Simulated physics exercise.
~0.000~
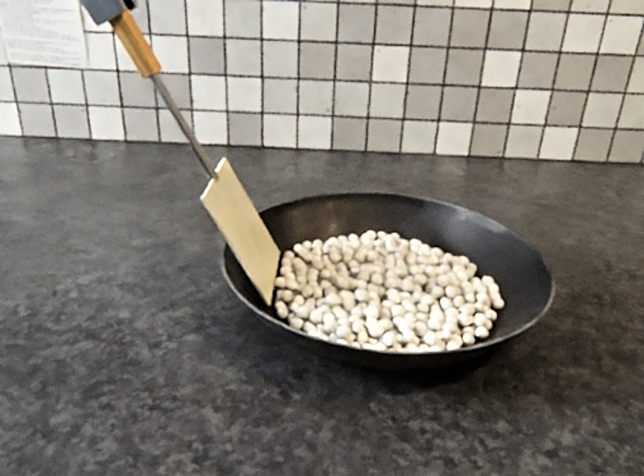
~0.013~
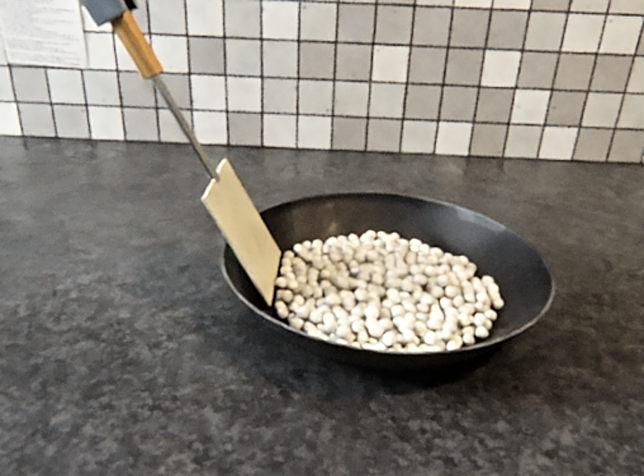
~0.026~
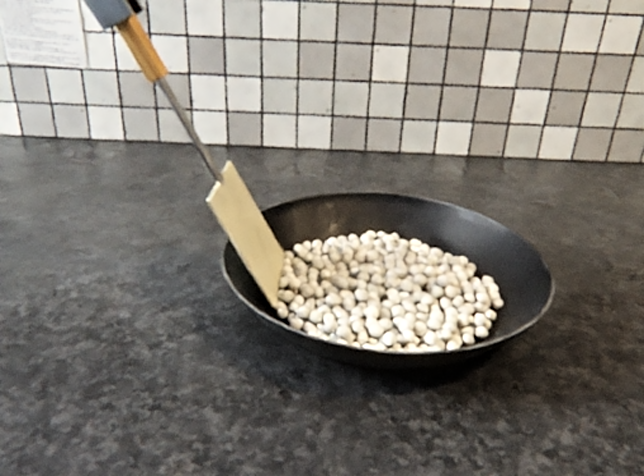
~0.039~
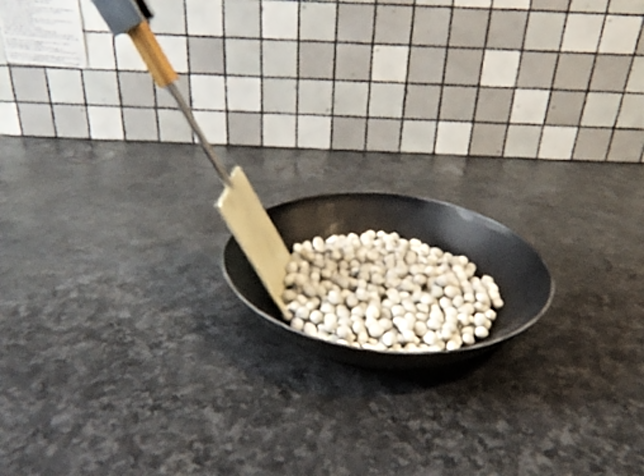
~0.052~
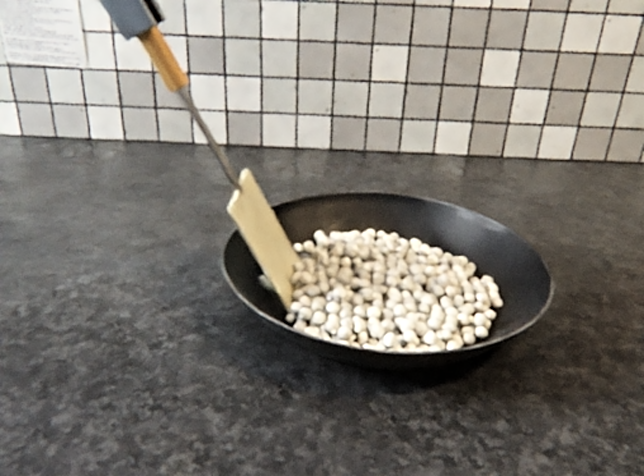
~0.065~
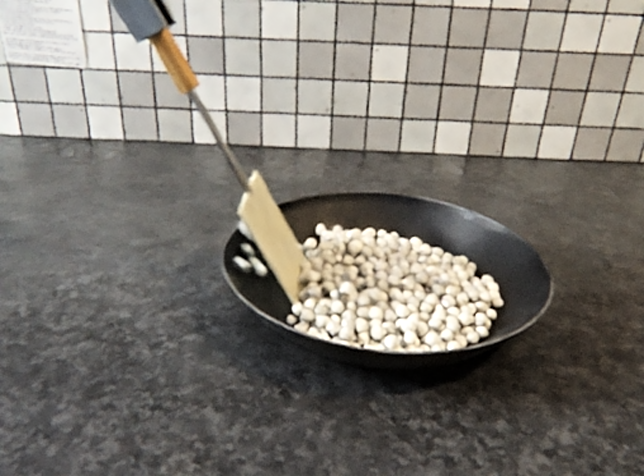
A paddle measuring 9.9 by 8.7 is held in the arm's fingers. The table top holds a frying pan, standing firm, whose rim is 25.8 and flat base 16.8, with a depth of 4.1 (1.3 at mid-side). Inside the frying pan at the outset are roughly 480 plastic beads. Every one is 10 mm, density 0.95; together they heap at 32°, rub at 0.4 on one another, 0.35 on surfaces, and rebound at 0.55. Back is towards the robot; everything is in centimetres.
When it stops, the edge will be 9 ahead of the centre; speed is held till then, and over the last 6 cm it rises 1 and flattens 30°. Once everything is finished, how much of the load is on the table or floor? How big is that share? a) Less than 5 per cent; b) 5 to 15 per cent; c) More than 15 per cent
The answer is b.
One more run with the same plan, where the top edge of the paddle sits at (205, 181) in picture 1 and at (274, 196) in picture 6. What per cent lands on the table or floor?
It comes to something like 25 %, give or take.
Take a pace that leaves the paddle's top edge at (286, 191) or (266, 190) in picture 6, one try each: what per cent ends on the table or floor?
First try about 30 %, second try about 20 %.
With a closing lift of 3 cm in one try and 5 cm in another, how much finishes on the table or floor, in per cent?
I'd put it near 10 in a hundred, then near 5 in a hundred.
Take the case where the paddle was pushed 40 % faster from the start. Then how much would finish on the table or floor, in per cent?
Some 15 in a hundred.
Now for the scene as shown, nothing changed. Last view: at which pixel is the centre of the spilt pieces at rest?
At about (584, 309).
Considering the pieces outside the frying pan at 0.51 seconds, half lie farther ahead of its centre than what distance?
Some 16 centimetres ahead.
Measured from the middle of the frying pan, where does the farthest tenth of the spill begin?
Around 30 centimetres.
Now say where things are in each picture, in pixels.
In the first frame, paddle top edge at (214, 176), sloping 62°; upper third of the load around (383, 280), from x 280 to 500, top at y 235; 477 in the frying pan.
In the second frame, paddle top edge at (215, 177), sloping 62°; upper third of the load around (383, 280), from x 280 to 500, top at y 235.
In the third frame, paddle top edge at (220, 180), sloping 62°; upper third of the load around (380, 280), from x 280 to 495, top at y 235.
In the fourth frame, paddle top edge at (229, 184), sloping 62°; upper third of the load around (376, 280), from x 280 to 495, top at y 235.
In the fifth frame, paddle top edge at (238, 188), sloping 62°; upper third of the load around (367, 278), from x 265 to 495, top at y 235.
In the sixth frame, paddle top edge at (248, 189), sloping 62°; upper third of the load around (368, 274), from x 240 to 495, top at y 230; 477 in the frying pan.
By 0.16 s, sloping 62°, highest piece 18 above the table; 473 in the frying pan, 4 on the blade or in flight.
By 0.26 s, sloping 52°, highest piece 22 above the table; 473 in the frying pan, 1 on the table or floor, 3 on the blade or in flight.
By 0.51 s, sloping 32°, highest piece 5 above the table; 428 in the frying pan, 43 on the table or floor, 6 on the blade or in flight.
By 1.56 s, sloping 32°, highest piece 5 above the table; 428 in the frying pan, 49 on the table or floor.
Final count, 428 in the frying pan, 49 on the table or floor. That is 10 % on the table or floor.
